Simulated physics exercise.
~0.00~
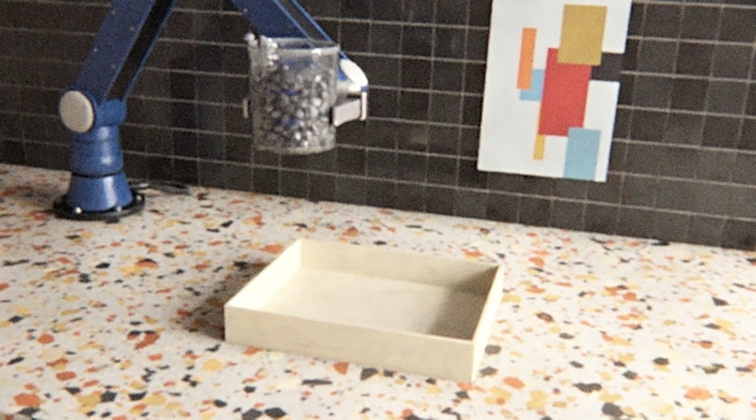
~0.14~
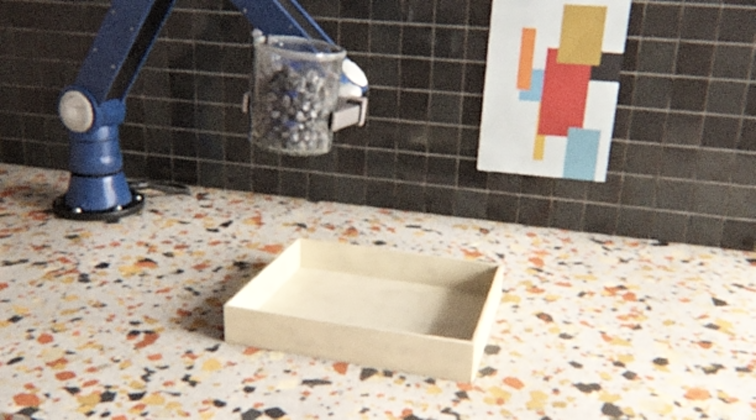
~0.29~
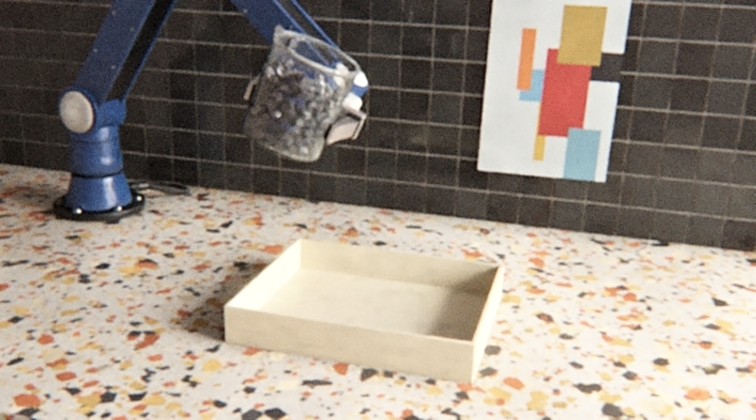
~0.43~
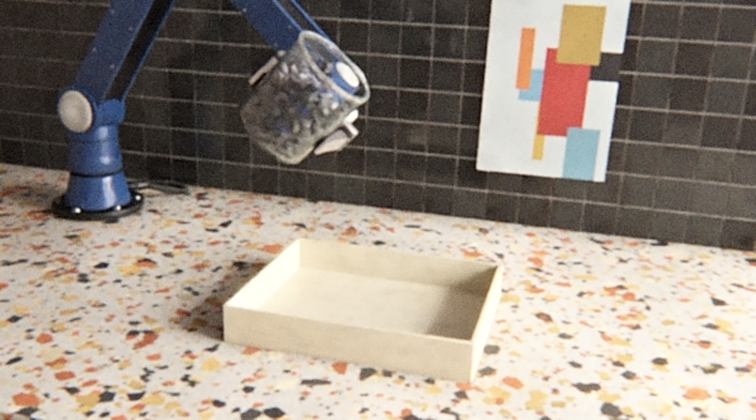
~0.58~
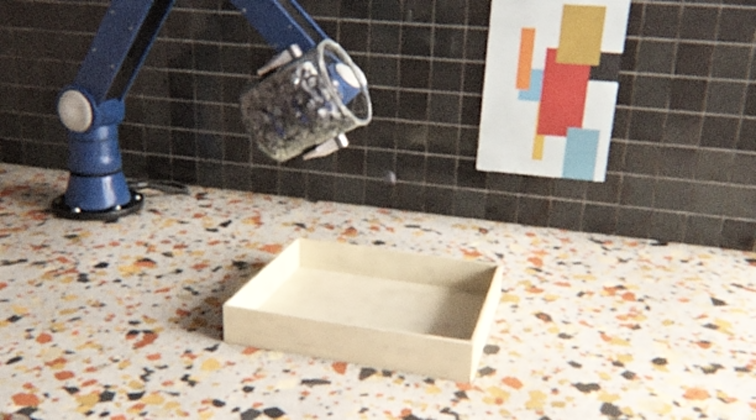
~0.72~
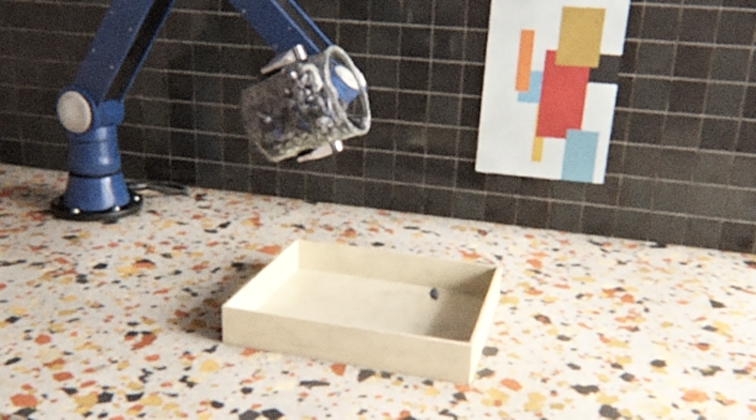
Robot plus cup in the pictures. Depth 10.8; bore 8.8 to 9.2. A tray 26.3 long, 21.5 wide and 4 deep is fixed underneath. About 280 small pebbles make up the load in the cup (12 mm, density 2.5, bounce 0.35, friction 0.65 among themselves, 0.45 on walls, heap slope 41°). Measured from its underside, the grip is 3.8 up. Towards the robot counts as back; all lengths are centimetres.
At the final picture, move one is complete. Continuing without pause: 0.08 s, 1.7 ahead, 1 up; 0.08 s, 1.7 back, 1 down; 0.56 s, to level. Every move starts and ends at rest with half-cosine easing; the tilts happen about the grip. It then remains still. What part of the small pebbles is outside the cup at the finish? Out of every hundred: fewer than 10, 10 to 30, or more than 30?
Fewer than 10 out of every hundred.
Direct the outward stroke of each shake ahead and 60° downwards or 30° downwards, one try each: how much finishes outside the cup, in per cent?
Roughly 0 per cent, then 0 per cent.
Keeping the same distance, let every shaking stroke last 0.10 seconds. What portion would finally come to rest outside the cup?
That gives about 5 percent.
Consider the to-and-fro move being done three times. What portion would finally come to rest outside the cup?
It would come to around 20 %.
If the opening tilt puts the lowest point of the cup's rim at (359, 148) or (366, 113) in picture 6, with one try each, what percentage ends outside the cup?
About 20 and 0 per cent.
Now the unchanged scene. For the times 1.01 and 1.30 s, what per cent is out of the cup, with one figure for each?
The share out is 5 per cent at the earlier time and 5 per cent at the later one.
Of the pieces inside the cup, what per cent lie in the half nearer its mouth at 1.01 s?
Near 45 in a hundred.
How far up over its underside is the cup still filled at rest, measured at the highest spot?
It reaches close to 10.5 cm in the end.
After 1.01 s, tilted 58° forward, highest piece 27 above the table; 264 in the cup, 4 in the tray, 12 in flight or on a rim.
After 1.30 s, tilted 10° forward, highest piece 30 above the table; 263 in the cup, 17 in the tray.
After 1.64 s, level, highest piece 30 above the table; 263 in the cup, 17 in the tray.
After 2.69 s, level, highest piece 30 above the table; 263 in the cup, 17 in the tray.
In the end, 263 in the cup, 17 in the tray. That is 6 % outside the cup.
